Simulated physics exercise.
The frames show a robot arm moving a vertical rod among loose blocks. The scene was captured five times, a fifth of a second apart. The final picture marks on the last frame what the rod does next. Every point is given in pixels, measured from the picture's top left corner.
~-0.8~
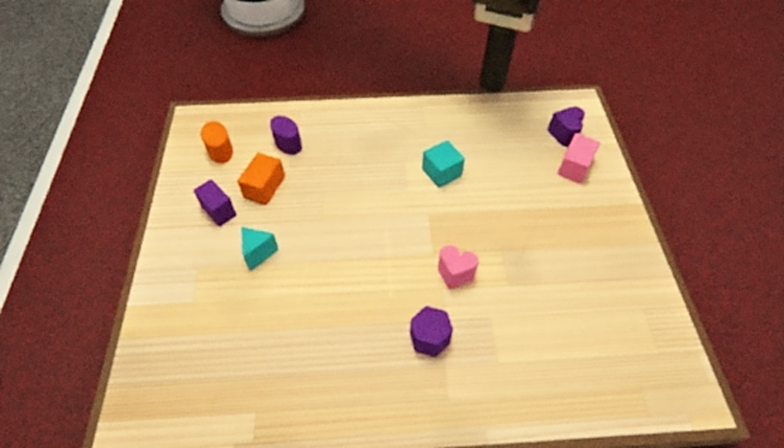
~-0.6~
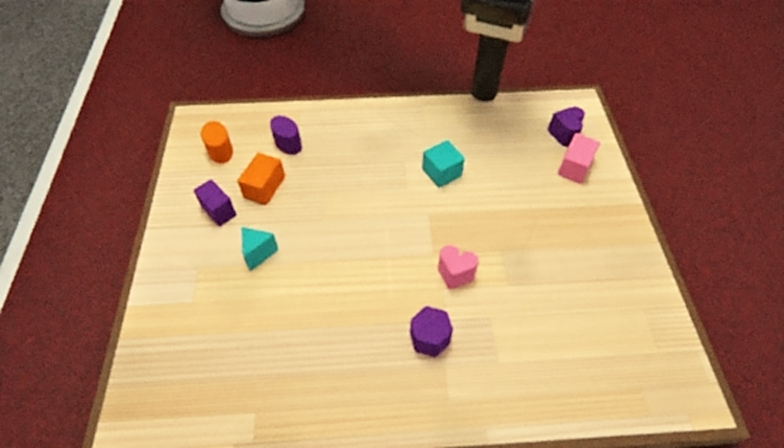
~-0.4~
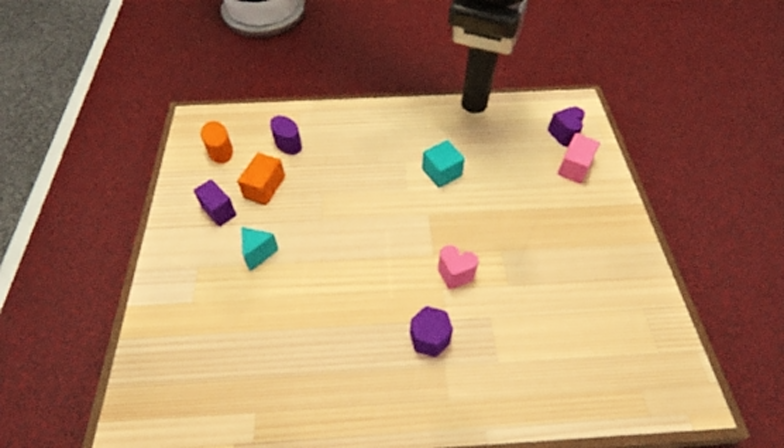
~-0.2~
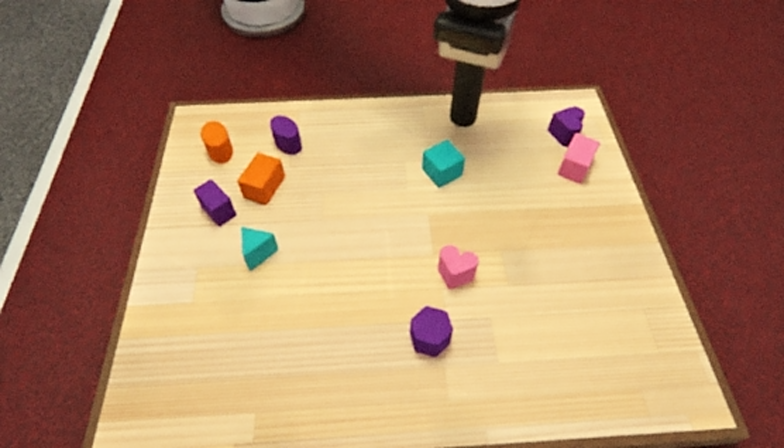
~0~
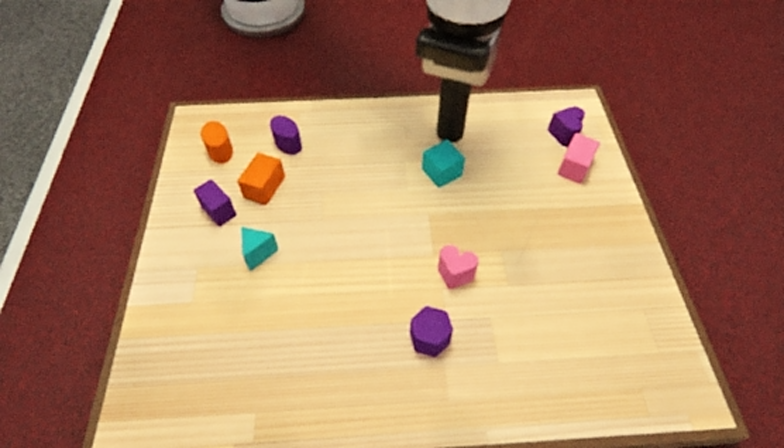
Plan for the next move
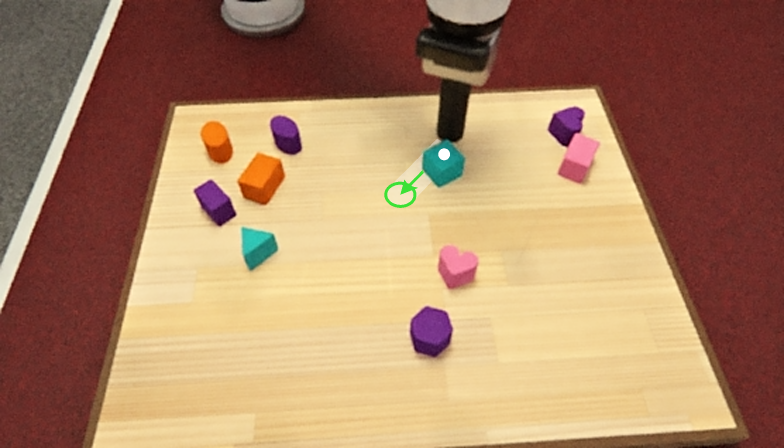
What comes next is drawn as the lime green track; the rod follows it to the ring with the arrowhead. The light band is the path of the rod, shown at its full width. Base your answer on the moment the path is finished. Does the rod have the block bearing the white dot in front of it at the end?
No, it doesn't check out.
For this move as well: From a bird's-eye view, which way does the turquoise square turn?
Its spin: Anticlockwise.
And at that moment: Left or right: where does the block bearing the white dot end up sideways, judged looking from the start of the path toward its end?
It moves left.
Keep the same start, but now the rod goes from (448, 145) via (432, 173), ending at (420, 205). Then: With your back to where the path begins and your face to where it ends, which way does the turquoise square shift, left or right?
Its shift is leftward.
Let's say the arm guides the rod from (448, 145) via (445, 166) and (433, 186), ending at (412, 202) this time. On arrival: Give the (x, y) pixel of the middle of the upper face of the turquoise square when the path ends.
Most likely (426, 212).
Path on the board, in a line from (448, 145) to (400, 195); the dot is on the turquoise square.
What follows on the original path. One third of the way, rod at (434, 150); turquoise square at (439, 171), turned 25° anticlockwise.
Two thirds of the way, rod at (418, 167); turquoise square at (435, 183), turned 65° anticlockwise.
At the end, rod at (401, 184); turquoise square at (433, 189), turned 100° anticlockwise.
